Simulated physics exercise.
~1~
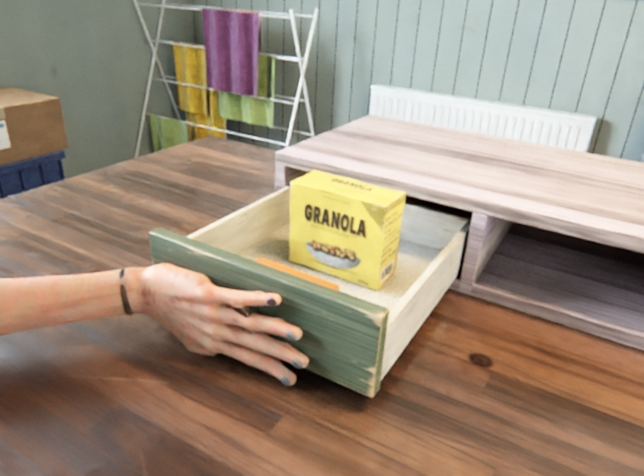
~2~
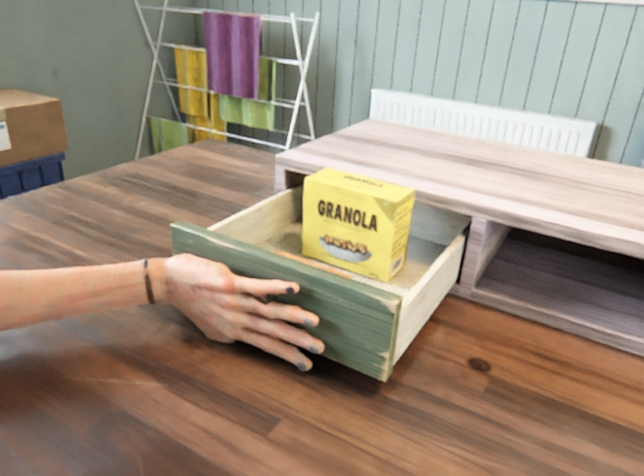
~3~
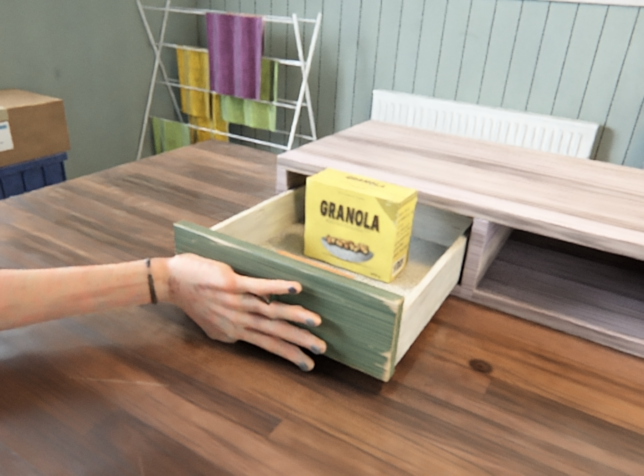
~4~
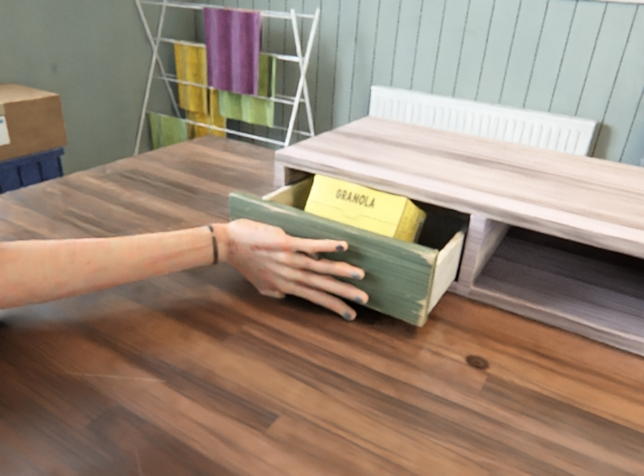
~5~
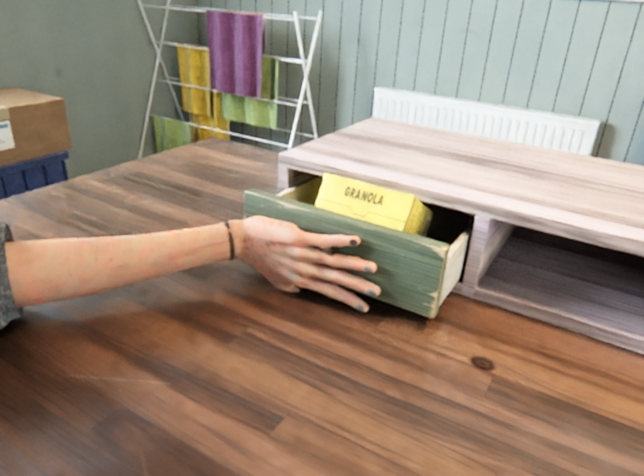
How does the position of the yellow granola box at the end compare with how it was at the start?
At the start the yellow box stands upright in the drawer, but by the end it has tipped back and is leaning.
